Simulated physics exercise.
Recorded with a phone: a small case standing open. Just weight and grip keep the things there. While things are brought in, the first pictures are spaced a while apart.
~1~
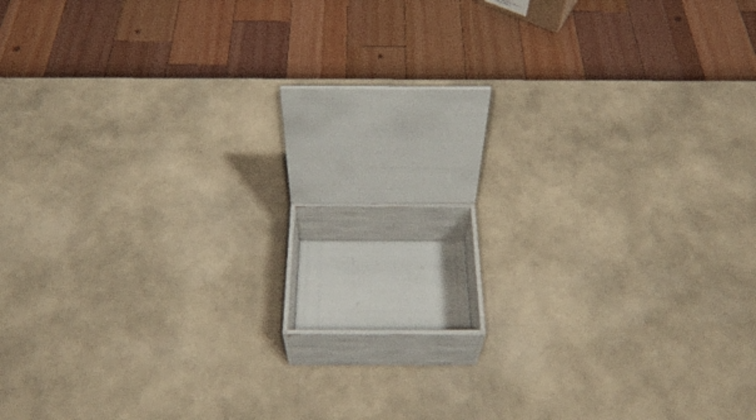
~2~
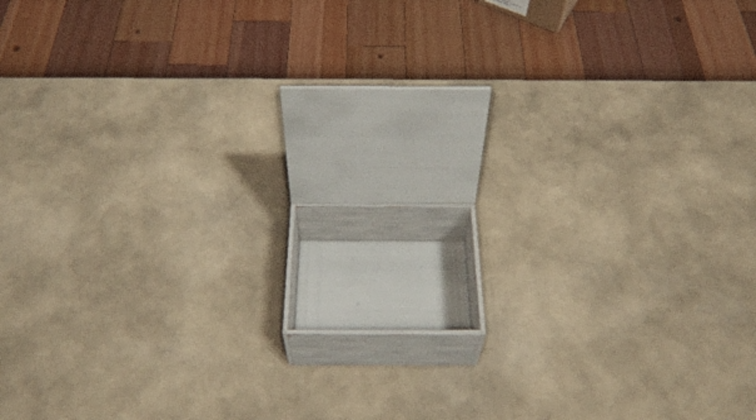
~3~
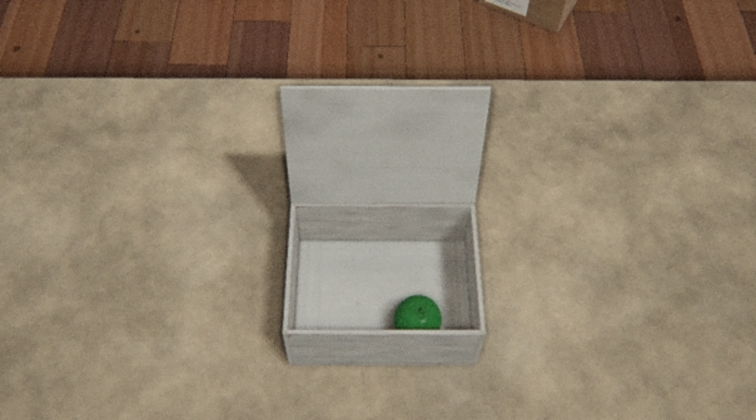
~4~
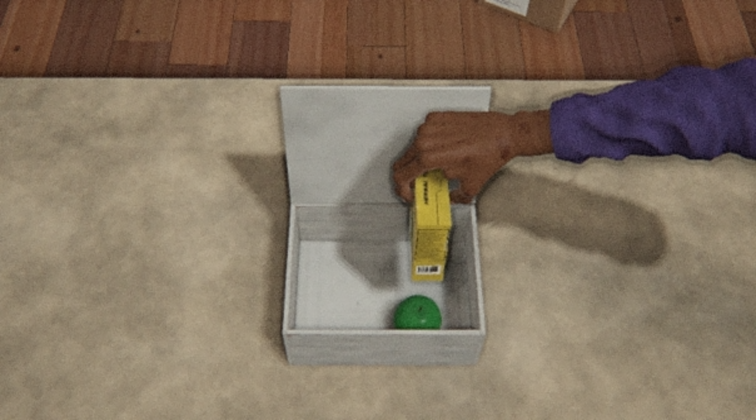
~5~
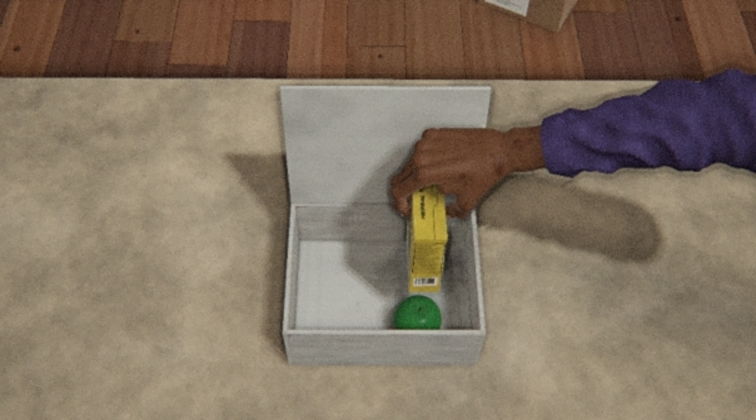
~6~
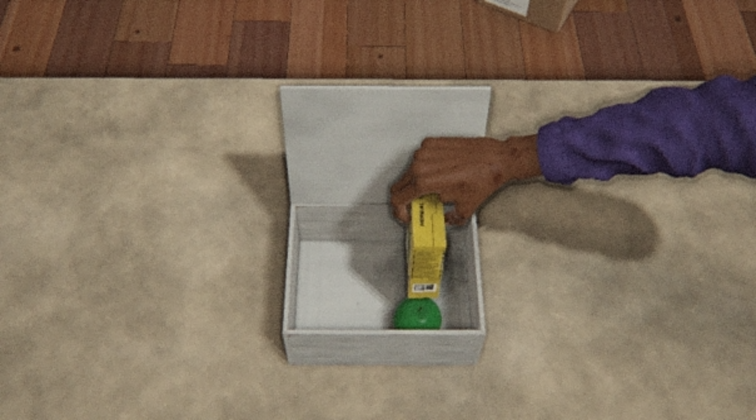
On a mottled beige surface beside a reddish wooden floor, seen from above and in front by a still camera, a small pale grey case stands open and empty, its lid raised at the back. A green apple then appears inside, at the front right. A hand in a purple sleeve, reaching from the right, holds a yellow packet upright over the case and lowers it slightly, just behind the apple.
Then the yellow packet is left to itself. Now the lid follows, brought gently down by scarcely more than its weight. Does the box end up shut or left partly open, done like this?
It ends up partly open.
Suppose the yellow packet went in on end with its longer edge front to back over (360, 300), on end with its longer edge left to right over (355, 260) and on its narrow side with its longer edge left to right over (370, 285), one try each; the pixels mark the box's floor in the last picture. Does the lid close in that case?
Results in order: Lid up, lid down, lid up.
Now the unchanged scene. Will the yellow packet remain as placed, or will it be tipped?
As it turns out, the yellow packet changes its angle.
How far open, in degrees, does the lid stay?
Near 80° up from the rim.
Then, 0.20 s after the last picture, yellow packet tipped 18° from how it was near (424, 240).
Then, 0.30 s after the last picture, yellow packet tipped 31° from how it was near (426, 249).
Then, 1.00 s after the last picture, lid starting down; yellow packet tipped 30° from how it was near (425, 249).
At rest, lid 80° above the rim; left askew, yellow packet; green apple in place. Seen from the same camera at the end, yellow packet near (425, 249).
